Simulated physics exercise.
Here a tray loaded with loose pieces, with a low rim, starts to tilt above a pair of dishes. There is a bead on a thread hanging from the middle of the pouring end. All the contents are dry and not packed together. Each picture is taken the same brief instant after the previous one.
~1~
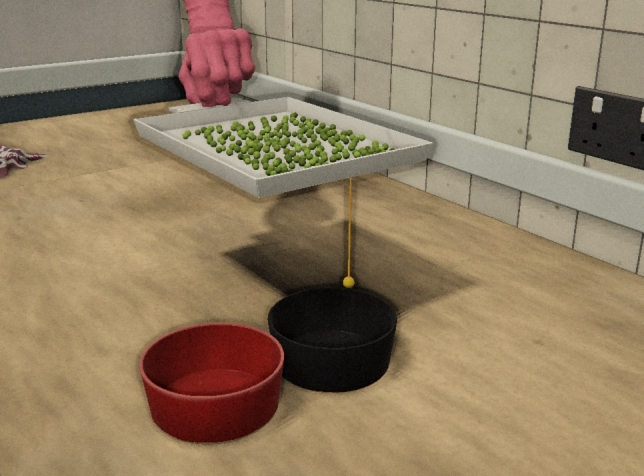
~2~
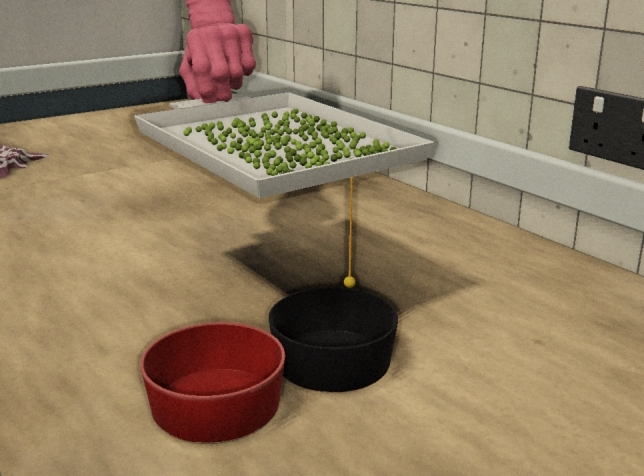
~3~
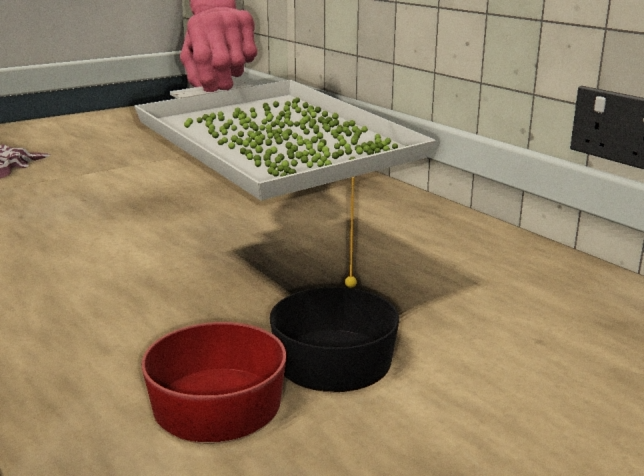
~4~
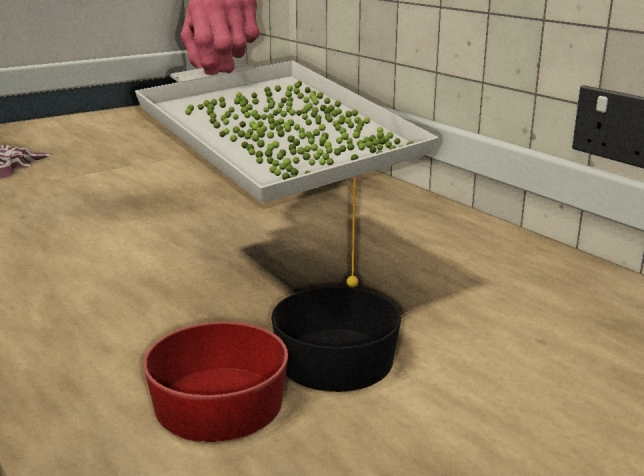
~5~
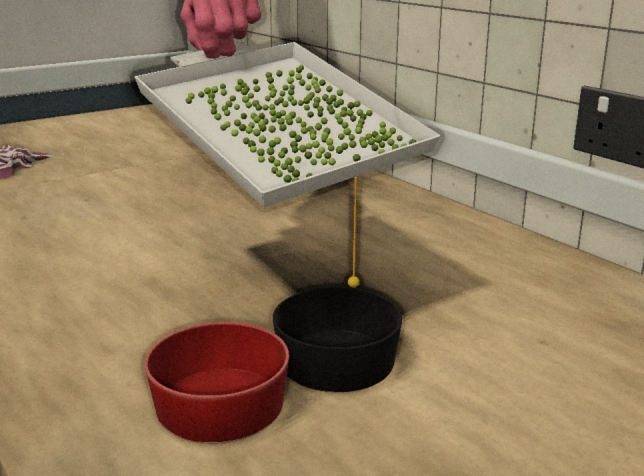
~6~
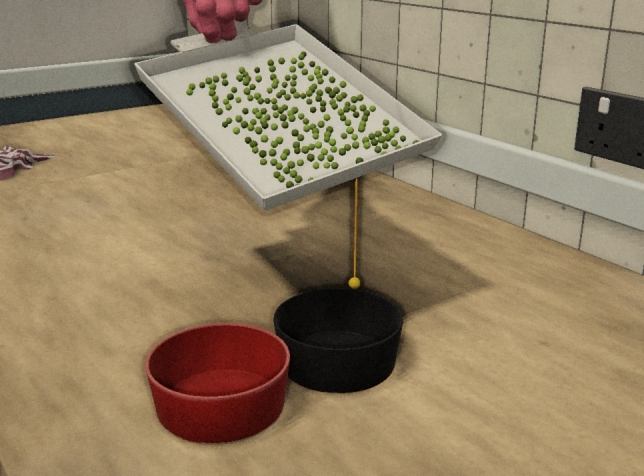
On a wooden worktop, a pink-gloved hand held a pale tray of green peas above a red dish and a black dish, gradually tilting it toward the front left corner as the peas began shifting.
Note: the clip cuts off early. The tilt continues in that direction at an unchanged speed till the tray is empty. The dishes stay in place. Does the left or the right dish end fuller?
Larger portion: Right.
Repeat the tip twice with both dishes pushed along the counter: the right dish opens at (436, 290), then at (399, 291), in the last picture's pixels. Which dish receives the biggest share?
Place 1 - the dish at left; place 2 - the dish at left.
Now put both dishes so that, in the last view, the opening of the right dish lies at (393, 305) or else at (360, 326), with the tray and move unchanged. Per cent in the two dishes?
Estimate: 100 % first, 60 % second.
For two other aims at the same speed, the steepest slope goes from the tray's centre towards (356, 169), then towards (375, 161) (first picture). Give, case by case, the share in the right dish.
In order: About 20, then 0 percent.
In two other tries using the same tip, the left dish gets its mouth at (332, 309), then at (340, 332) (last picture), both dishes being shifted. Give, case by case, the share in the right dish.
The first try yields 0% and the second yields 0%.
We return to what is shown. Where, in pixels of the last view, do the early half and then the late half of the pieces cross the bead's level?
First half (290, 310); second half (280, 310).
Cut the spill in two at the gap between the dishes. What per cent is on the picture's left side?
It comes to about 60 percent.
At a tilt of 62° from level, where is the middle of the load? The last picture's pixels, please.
(302, 189).
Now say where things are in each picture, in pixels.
The first frame shows corners of the pouring end (258, 177) and (427, 142), level; middle of the load (293, 144), dried peas; left dish (249, 411); right dish (372, 362); bead on its thread (349, 282).
The second frame shows corners of the pouring end (259, 178) and (428, 141), level; middle of the load (294, 142).
The third frame shows corners of the pouring end (261, 181) and (430, 140), tipped barely, lowest at the left corner; middle of the load (295, 136).
The fourth frame shows corners of the pouring end (263, 184) and (432, 137), tipped a little, lowest at the left corner; middle of the load (297, 127).
The fifth frame shows corners of the pouring end (264, 189) and (434, 135), tipped a little, lowest at the left corner; middle of the load (299, 120).
The sixth frame shows corners of the pouring end (265, 194) and (436, 134), tipped clearly, lowest at the left corner; middle of the load (301, 116), almost all on the move; left dish (255, 412); right dish (378, 363).
Just after the last frame, tray tipped steeply; the larger part on the tray; just a few in the left dish; just a few in the right dish; just a few outside both; about a tenth in the air.
A moment on, tray tipped right over; roughly a third on the tray; about a tenth in the left dish; roughly a quarter in the right dish; about a tenth outside both; roughly a quarter in the air.
Further on, tray tipped past a quarter turn; roughly a quarter in the left dish; roughly two thirds in the right dish; roughly a quarter outside both.
When it is over, tray tipped past a quarter turn; roughly a quarter in the left dish; roughly two thirds in the right dish; roughly a quarter outside both.
